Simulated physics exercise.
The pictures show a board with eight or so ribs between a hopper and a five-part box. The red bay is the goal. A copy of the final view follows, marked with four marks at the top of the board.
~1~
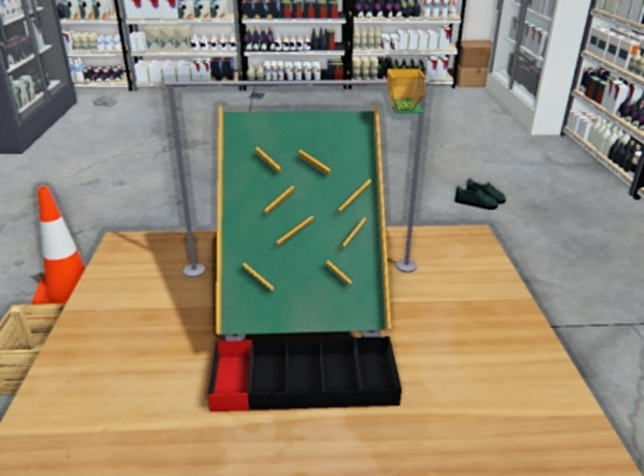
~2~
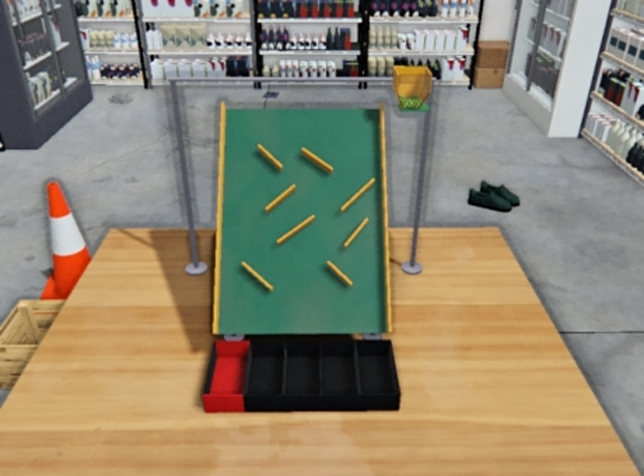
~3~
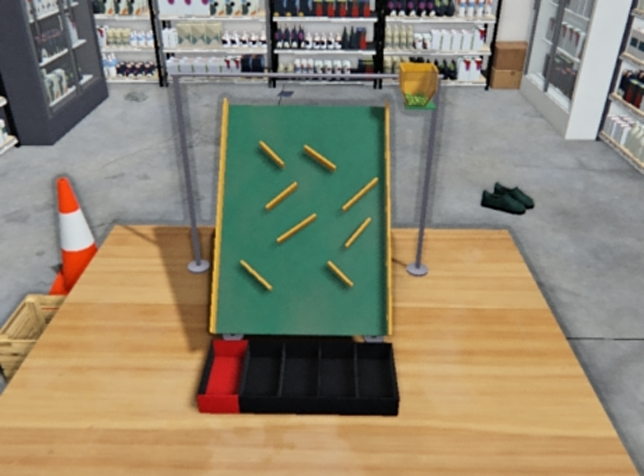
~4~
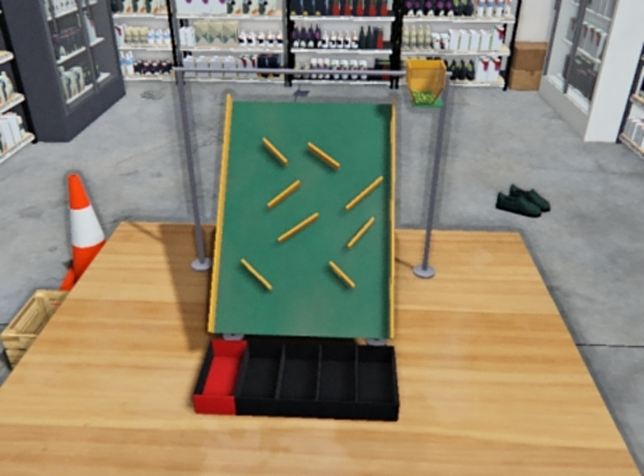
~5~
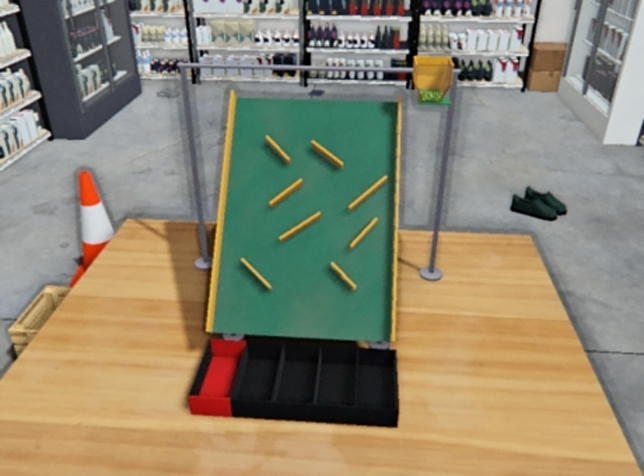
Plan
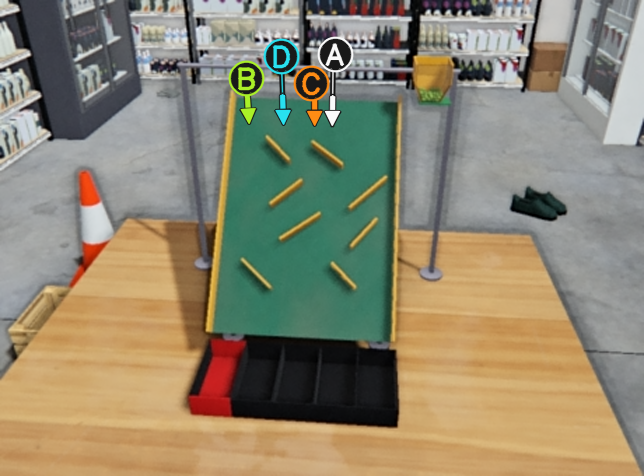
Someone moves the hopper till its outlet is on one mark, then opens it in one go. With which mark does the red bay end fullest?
Take B.
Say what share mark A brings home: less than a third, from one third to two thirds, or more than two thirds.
It is less than a third.
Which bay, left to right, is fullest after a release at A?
It is the third one.
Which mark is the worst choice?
The answer is A.
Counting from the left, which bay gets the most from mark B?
It is the first one.
On the marked copy, mark A meets the board at (332, 120); mark B meets the board at (248, 118); mark C meets the board at (314, 120); mark D meets the board at (283, 119).
With A, a small part in the red bay, nearly all in other bays, a stray few outside the box.
With B, about two thirds in the red bay, about a third in other bays, a stray few outside the box.
With C, about half in the red bay, about half in other bays.
With D, about a quarter in the red bay, about two thirds in other bays, a small part outside the box.
